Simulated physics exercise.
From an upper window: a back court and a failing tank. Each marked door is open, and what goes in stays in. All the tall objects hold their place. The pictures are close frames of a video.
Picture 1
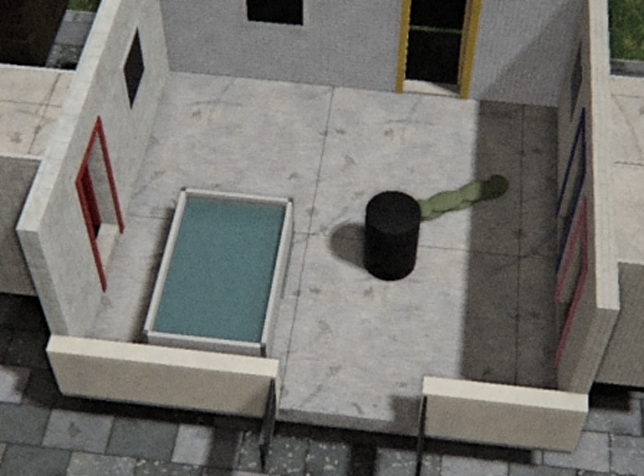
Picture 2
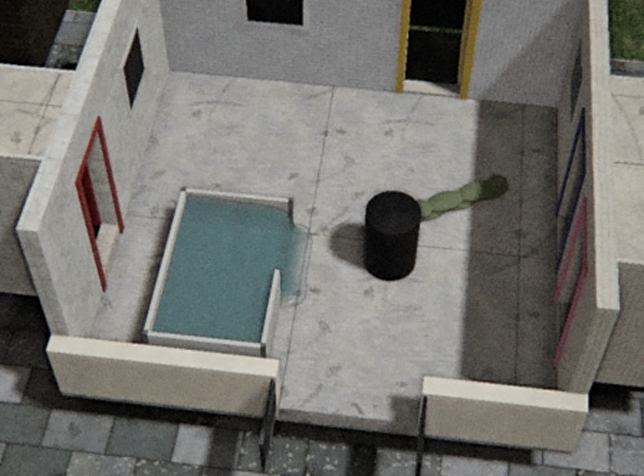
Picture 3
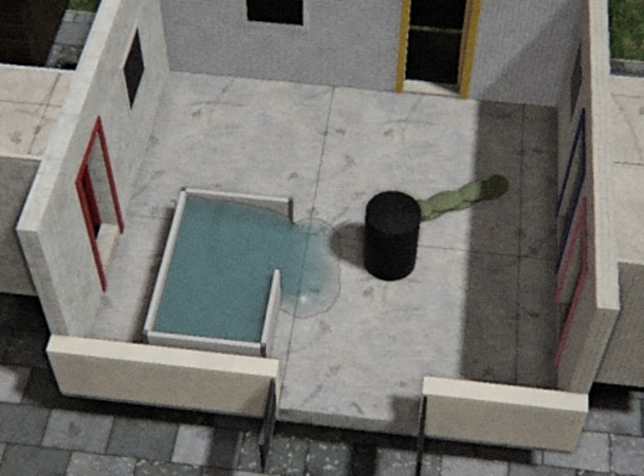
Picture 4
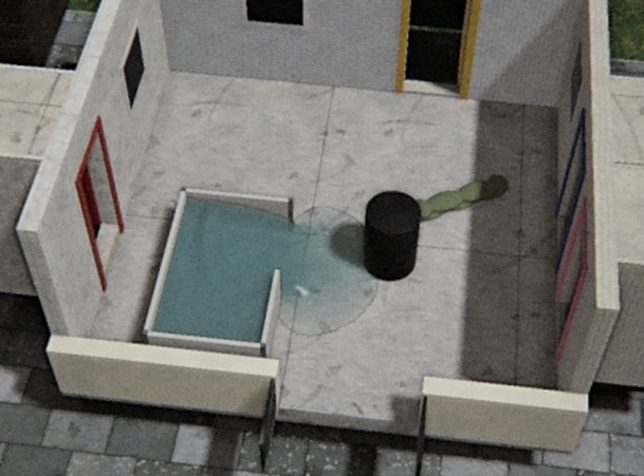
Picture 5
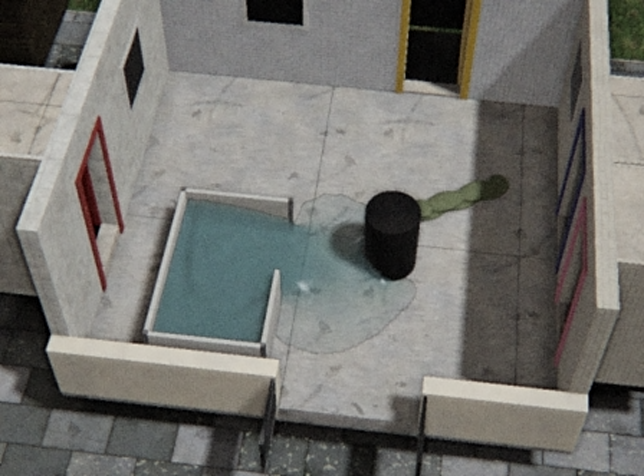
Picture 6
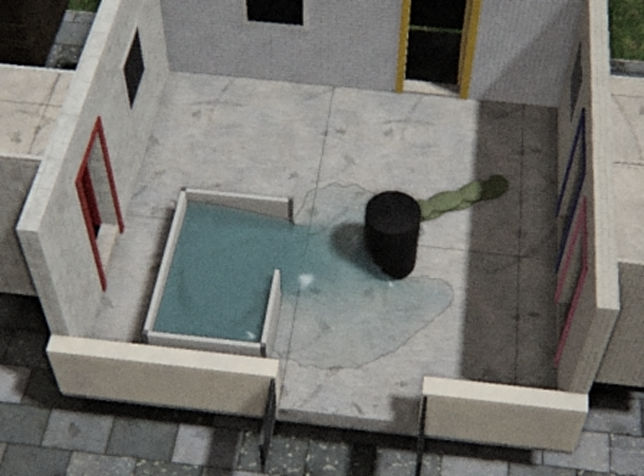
Water sits still in a pale-rimmed tank on the left of a walled court, then pours out through a gap in its right side. It spreads rightward across the stone floor in a widening clear sheet, reaches the black cylinder, and runs past it on the near side.
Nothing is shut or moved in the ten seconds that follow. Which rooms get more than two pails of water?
In the end: The blue door takes more than that; the pink door takes more than that; the red door stays under that; the yellow door takes more than that.
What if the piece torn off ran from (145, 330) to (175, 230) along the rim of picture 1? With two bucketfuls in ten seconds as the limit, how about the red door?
In short: The red one lets more in.
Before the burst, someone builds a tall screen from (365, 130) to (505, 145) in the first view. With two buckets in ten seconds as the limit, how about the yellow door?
One by one: The yellow one stays under.
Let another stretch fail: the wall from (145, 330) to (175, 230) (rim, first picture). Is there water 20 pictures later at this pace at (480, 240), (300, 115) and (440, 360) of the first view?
In turn: Not flooded, awash, covered.
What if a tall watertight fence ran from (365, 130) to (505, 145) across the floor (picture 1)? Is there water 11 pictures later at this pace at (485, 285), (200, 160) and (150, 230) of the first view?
As listed: Wet, no water, no water.
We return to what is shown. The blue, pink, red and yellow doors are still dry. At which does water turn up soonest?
I say the pink-painted one.
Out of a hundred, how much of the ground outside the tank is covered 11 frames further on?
About 45 per cent.
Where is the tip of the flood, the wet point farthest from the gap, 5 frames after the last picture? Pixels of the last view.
Close to (552, 362).
A moment on, water covers 25 % of the floor; the blue door not reached, the pink door wet at the sill, nothing in, the red door not reached, the yellow door not reached.
Next, water covers 45 % of the floor; the blue door not reached, the pink door under two buckets in, the red door not reached, the yellow door wet at the sill, nothing in.
Then, water covers 50 % of the floor; the blue door wet at the sill, nothing in, the pink door over two buckets in, the red door not reached, the yellow door over two buckets in.
Later, water covers 60 % of the floor; the blue door under two buckets in, the pink door over two buckets in, the red door not reached, the yellow door far over two buckets in.
In the end, water covers 75 % of the floor; the blue door over two buckets in, the pink door far over two buckets in, the red door not reached, the yellow door far over two buckets in.
